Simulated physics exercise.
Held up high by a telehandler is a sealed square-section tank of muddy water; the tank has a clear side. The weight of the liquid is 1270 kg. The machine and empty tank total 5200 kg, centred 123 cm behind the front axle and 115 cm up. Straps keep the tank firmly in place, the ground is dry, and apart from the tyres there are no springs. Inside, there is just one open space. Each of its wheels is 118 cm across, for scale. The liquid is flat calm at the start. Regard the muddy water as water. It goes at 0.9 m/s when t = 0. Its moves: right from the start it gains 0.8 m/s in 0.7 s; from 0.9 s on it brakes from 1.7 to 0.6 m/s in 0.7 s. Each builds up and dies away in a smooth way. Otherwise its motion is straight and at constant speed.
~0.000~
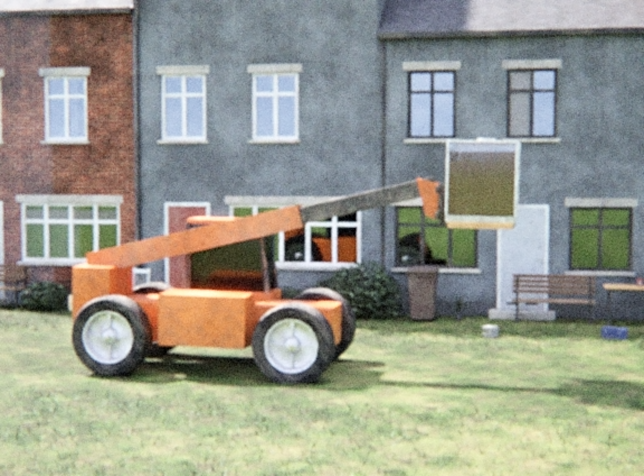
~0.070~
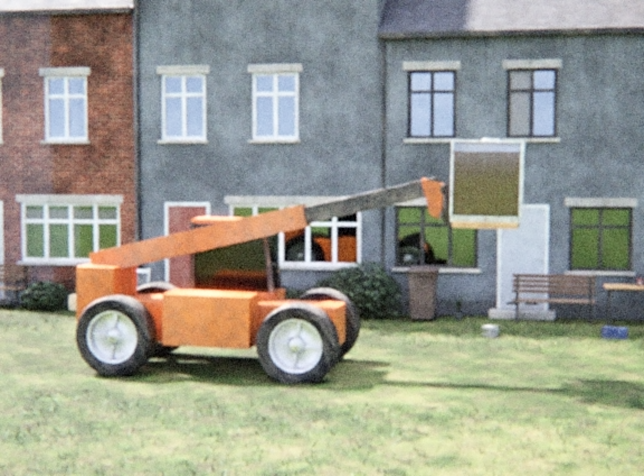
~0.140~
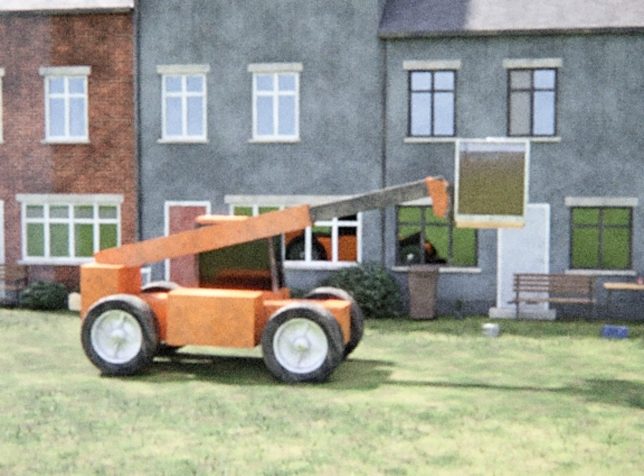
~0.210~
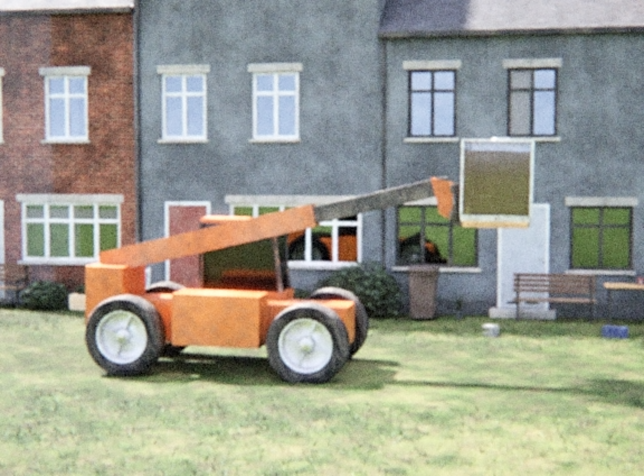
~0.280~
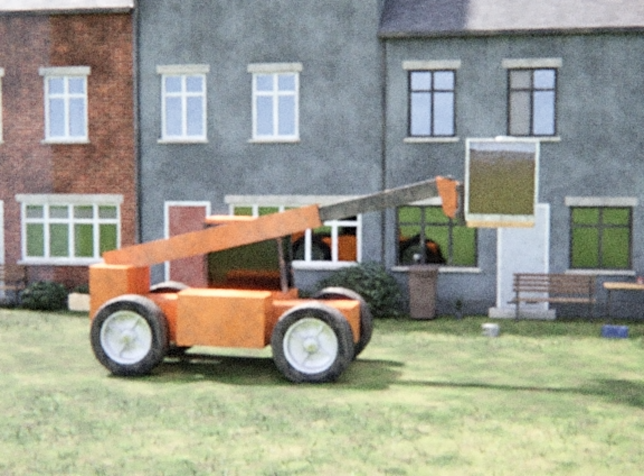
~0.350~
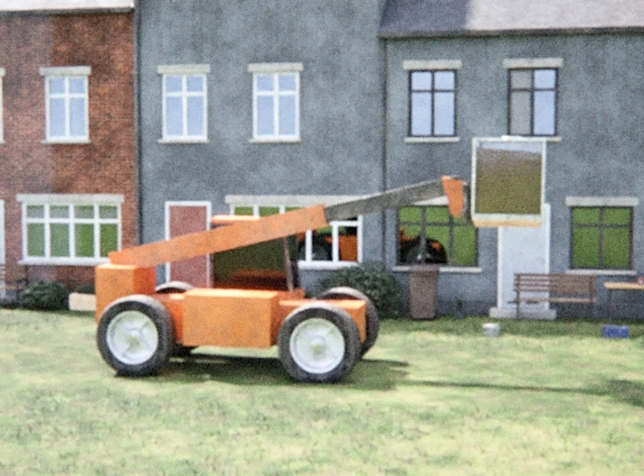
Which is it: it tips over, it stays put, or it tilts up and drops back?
It holds steady.
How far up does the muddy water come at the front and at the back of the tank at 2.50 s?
About 98 cm in front, about 78 cm behind.
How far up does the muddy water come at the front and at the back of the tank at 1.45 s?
Front: 98 cm; back: 68 cm.
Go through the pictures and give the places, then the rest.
The first frame shows it reaches (506, 154) at the front; it reaches (458, 154) at the back; it rides level; the front is on the right; a wheel hub at (106, 338).
The second frame shows it reaches (511, 154) at the front; it reaches (463, 153) at the back; it rides level.
The third frame shows it reaches (516, 153) at the front; it reaches (468, 153) at the back; it rides level.
The fourth frame shows it reaches (521, 153) at the front; it reaches (473, 152) at the back; it rides level.
The fifth frame shows it reaches (526, 154) at the front; it reaches (479, 151) at the back; it rides level.
The sixth frame shows it reaches (533, 154) at the front; it reaches (485, 150) at the back; it rides level; a wheel hub at (131, 338).
Then, 1.45 s in, the lean is 1° nose down, wheels down; the liquid stands 67 cm at the back and 97 cm at the front.
Then, 2.50 s in, the lean is 0°, wheels down; the liquid stands 77 cm at the back and 97 cm at the front.
Then, 4.59 s in, no wheel has left the ground; at worst the lighter axle bore 0 per cent of the weight.
